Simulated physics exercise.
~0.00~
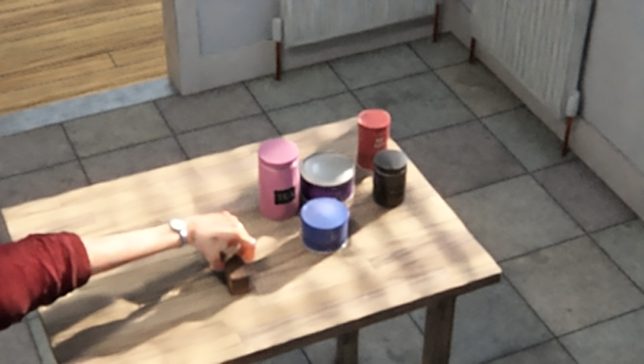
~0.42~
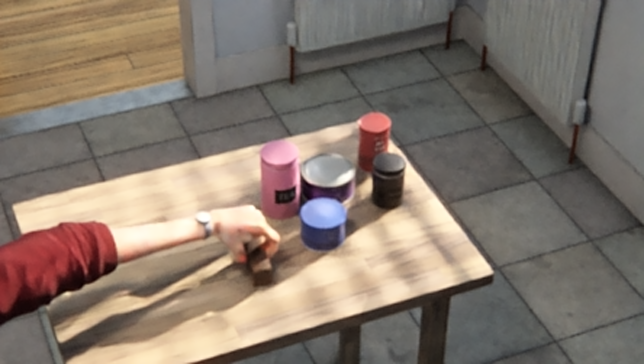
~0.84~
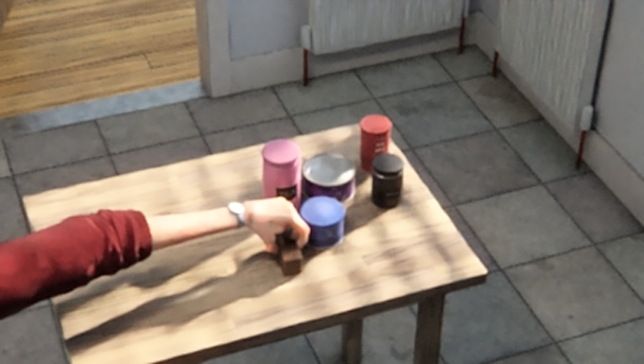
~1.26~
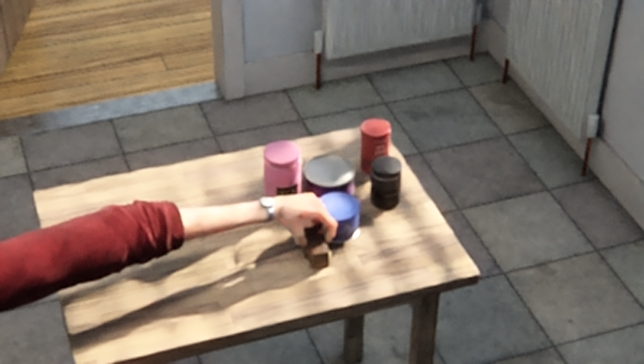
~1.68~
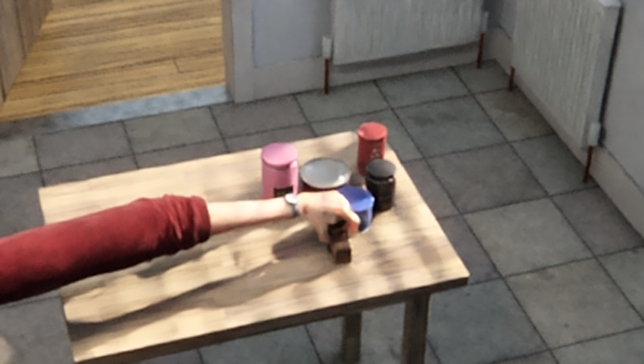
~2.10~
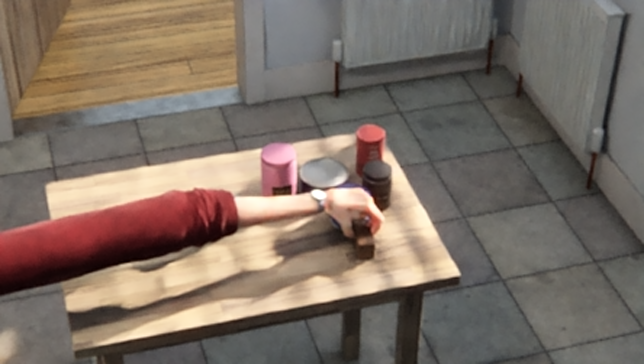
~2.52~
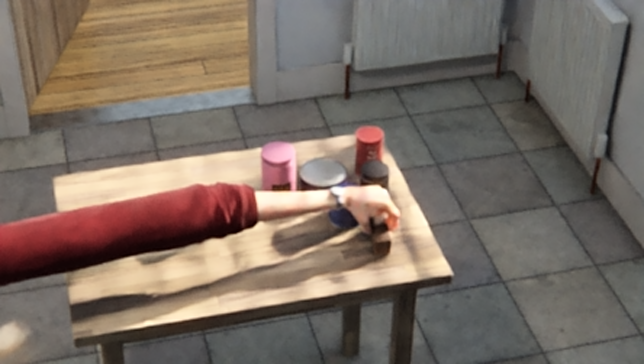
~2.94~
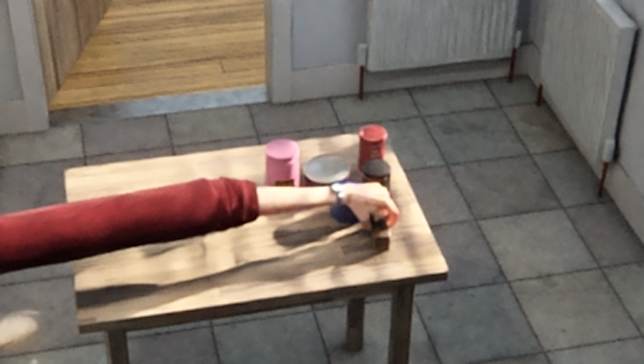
On a wooden table in a grey-tiled room, a hand in a red sleeve slides a small brown block rightward among five containers, nudging the blue tub a short way right, and ends with its hand still on the block, all the containers upright on the table.
